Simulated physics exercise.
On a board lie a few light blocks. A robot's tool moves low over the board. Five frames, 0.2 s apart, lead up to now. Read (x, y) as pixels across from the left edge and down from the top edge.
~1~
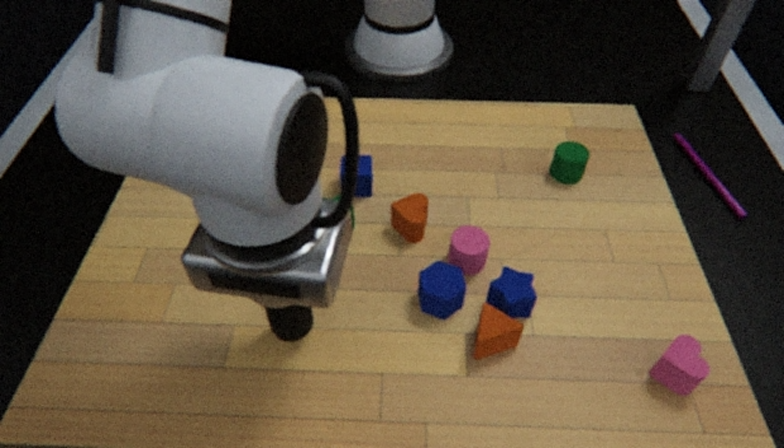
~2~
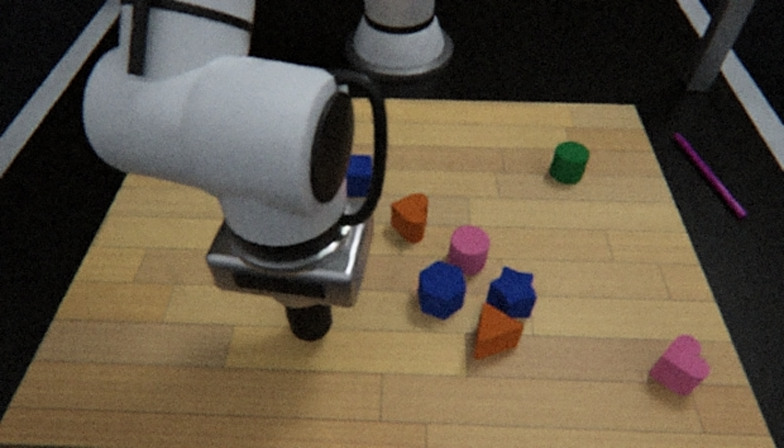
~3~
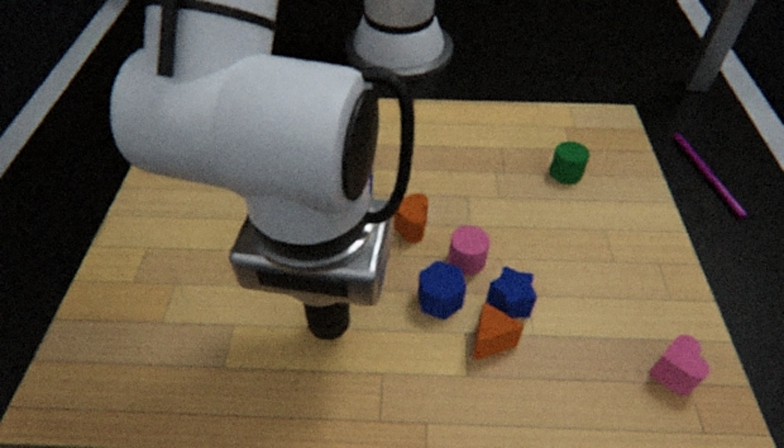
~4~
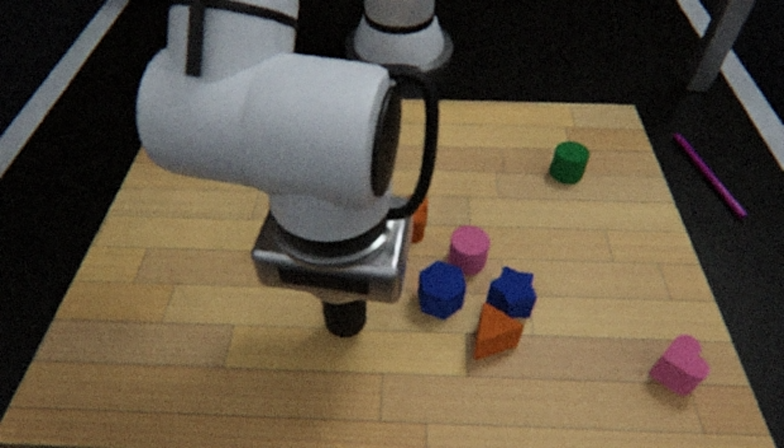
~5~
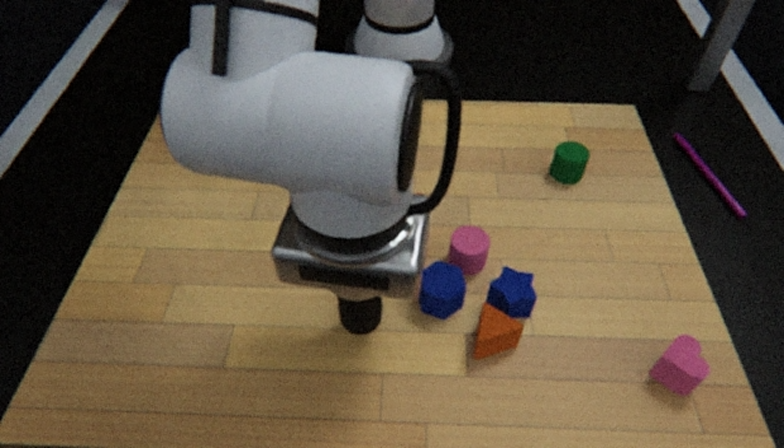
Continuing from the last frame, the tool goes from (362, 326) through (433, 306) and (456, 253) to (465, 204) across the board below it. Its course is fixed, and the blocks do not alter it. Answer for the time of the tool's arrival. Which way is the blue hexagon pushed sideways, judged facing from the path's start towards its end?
Answer: Right.
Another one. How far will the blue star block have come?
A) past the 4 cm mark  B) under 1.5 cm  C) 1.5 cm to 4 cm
It's B.
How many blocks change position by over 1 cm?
This push will displace two blocks.
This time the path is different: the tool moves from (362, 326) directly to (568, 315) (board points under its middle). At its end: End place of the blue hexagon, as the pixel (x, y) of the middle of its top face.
Final place: (478, 264).
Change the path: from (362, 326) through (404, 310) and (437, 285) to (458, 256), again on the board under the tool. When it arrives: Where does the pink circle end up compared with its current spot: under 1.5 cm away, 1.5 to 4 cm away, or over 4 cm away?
The 1.5 to 4 cm band.
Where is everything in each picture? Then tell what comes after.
The first frame shows tip of the tool (293, 324), middles of tops, orange heart block (413, 206), blue hexagon (443, 279), pink circle (471, 239), blue star block (515, 284).
The second frame shows tool (312, 324), nothing pushed.
The third frame shows tool (329, 323), nothing pushed.
The fourth frame shows tool (346, 320), nothing pushed.
The fifth frame shows tool (361, 318), orange heart block hidden, blue hexagon (443, 279), pink circle (471, 239), blue star block (515, 284).
What follows on the original path. One third of the way, tool (435, 297); blue hexagon (470, 264); pink circle (474, 233).
Two thirds of the way, tool (457, 243); blue hexagon (498, 247), turned 15° clockwise; pink circle (487, 214).
At the end, tool (467, 195); orange heart block unmoved; blue hexagon (498, 247), turned 15° clockwise; pink circle (504, 195); blue star block unmoved.
